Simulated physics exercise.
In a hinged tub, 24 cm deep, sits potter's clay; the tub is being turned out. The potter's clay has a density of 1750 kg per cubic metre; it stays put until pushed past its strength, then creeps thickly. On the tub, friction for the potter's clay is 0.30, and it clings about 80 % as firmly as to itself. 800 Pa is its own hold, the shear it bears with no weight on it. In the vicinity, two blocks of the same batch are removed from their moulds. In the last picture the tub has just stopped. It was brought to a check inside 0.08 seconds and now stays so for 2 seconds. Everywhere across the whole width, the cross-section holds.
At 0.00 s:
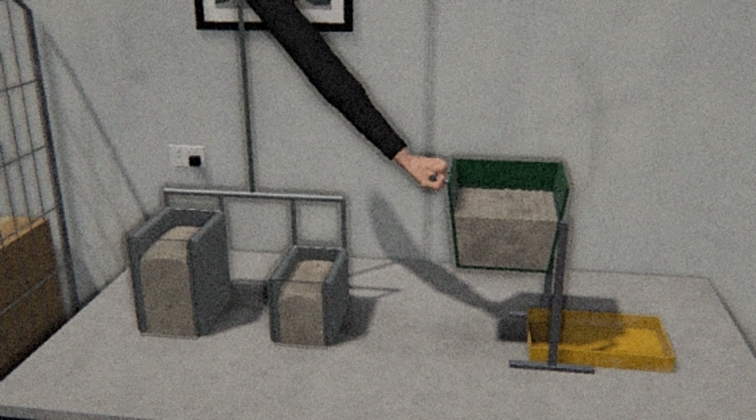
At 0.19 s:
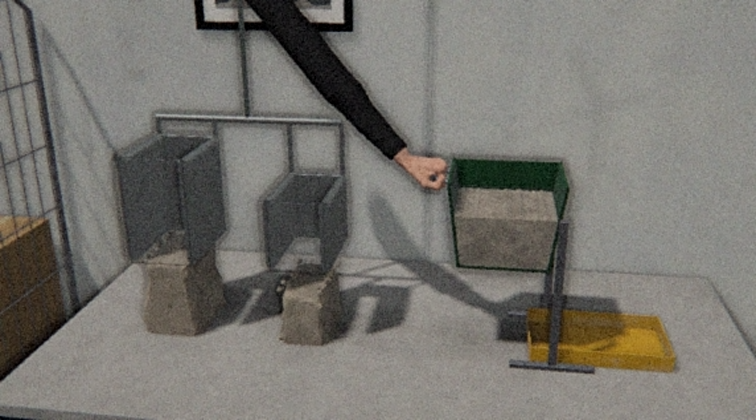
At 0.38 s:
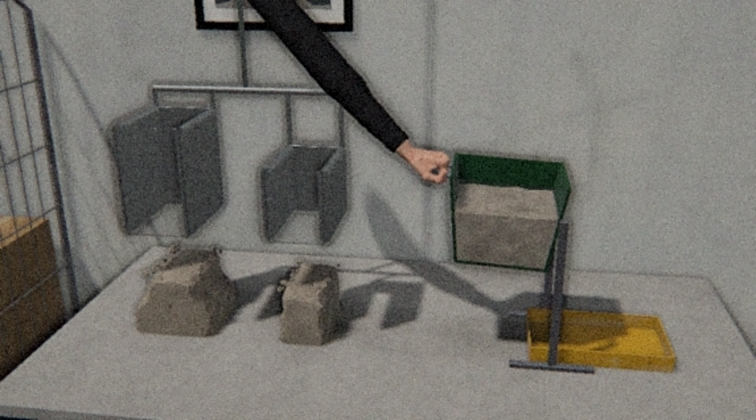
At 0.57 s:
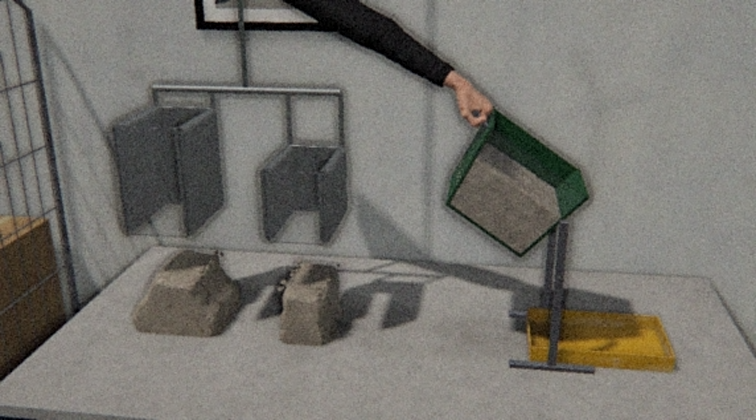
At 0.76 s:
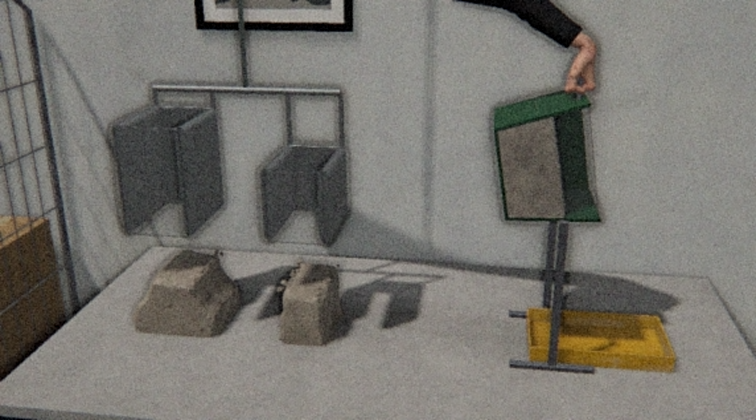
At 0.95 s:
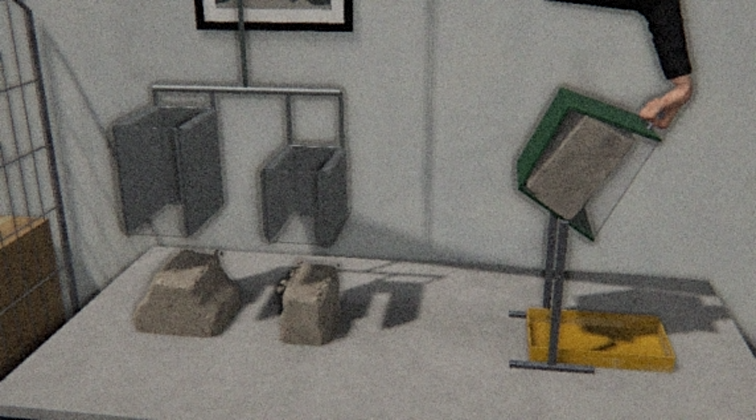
Two grey moulds on a metal frame lift off two grey-brown clay blocks at the left of a pale tabletop, seen from a fixed, slightly raised view in a grey-walled room, and the blocks slump, the left one more. A black-sleeved arm then swings a green-edged tub of clay clockwise on its stand, above a yellow tray at right. The clay turns with the tub.
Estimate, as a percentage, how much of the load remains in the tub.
I would say about 0 per cent remains in the tub.
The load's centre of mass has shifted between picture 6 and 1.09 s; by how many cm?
I'd put the distance at about 14 centimetres.
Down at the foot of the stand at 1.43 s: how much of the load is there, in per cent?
I'd say about 75 per cent of it.
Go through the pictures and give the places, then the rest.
Handle-side rim at (451, 184), tilt 0 degrees; top of the potter's clay at (534, 219); blocks stand 27 cm, 18 cm (left to right), in the first picture.
Handle-side rim at (451, 184), tilt 0 degrees; top of the potter's clay at (534, 219); blocks stand 25 cm, 18 cm (left to right), in the second picture.
Handle-side rim at (453, 179), tilt 3 degrees; top of the potter's clay at (461, 211); blocks stand 20 cm, 18 cm (left to right), in the third picture.
Handle-side rim at (494, 129), tilt 35 degrees; top of the potter's clay at (480, 162); blocks stand 19 cm, 17 cm (left to right), in the fourth picture.
Handle-side rim at (590, 107), tilt 80 degrees; top of the potter's clay at (548, 120); blocks stand 19 cm, 17 cm (left to right), in the fifth picture.
Handle-side rim at (659, 142), tilt 116 degrees; top of the potter's clay at (585, 119); blocks stand 19 cm, 17 cm (left to right), in the sixth picture.
After 1.09 s, the tub is at 116 degrees and holds 59 %.
After 1.26 s, the tub is at 116 degrees and holds 2 %.
After 1.43 s, the tub is at 116 degrees and holds 0 %.
After 1.60 s, the tub is at 116 degrees and holds 0 %.
After 2.95 s, at the end, the tub is at 116 degrees and holds 0 %.
